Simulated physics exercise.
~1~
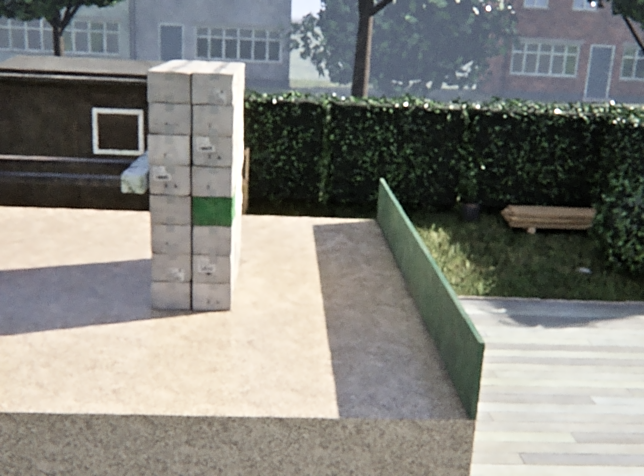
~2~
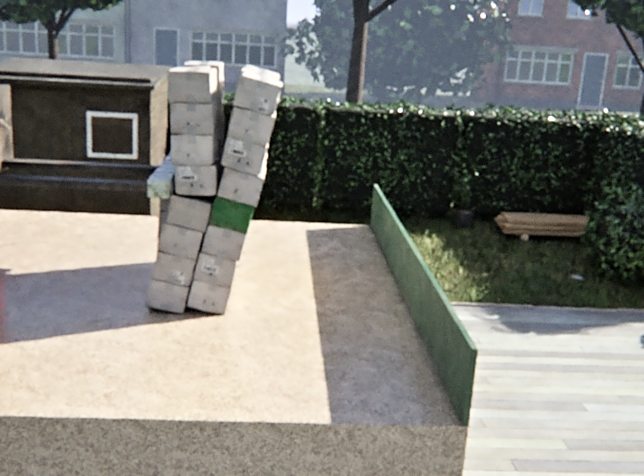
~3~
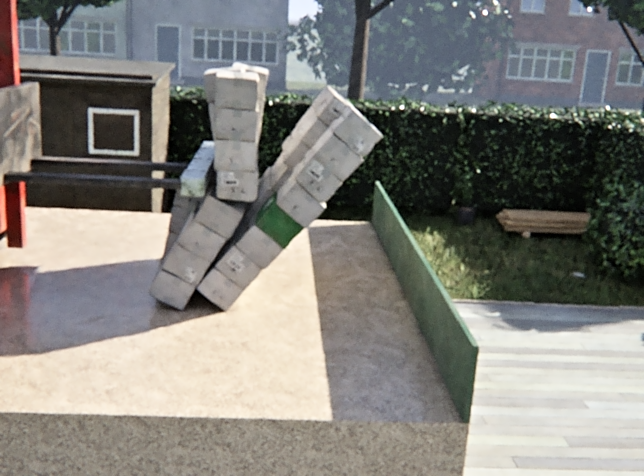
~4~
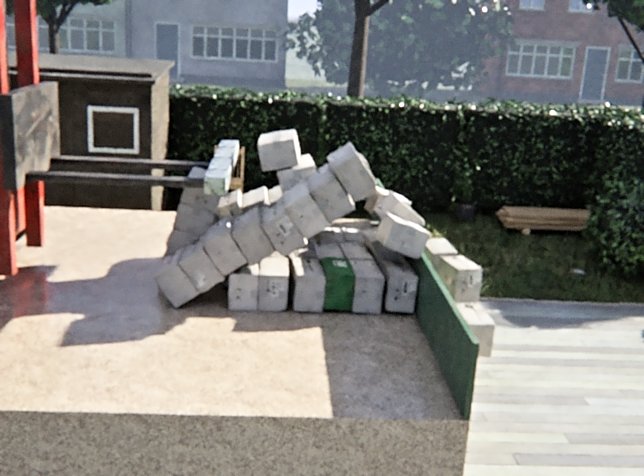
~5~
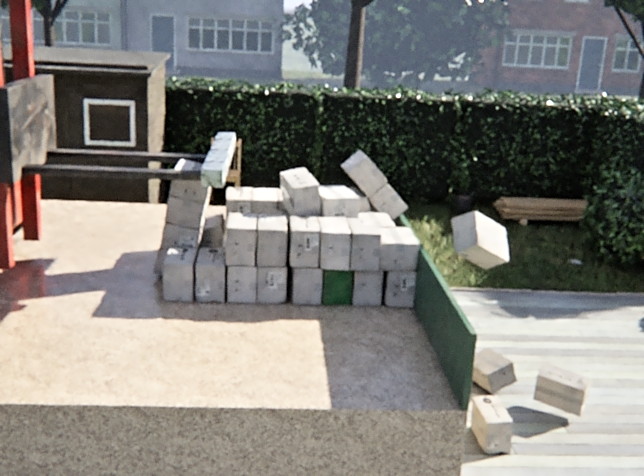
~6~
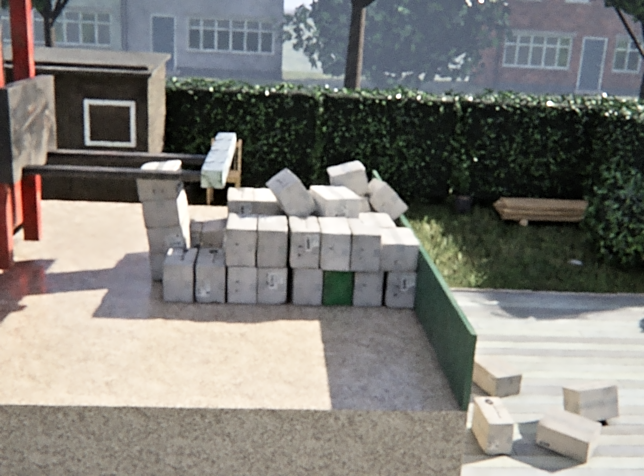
A tall stack of pale parcels topples right as a beam pushes it, spilling four over the board.
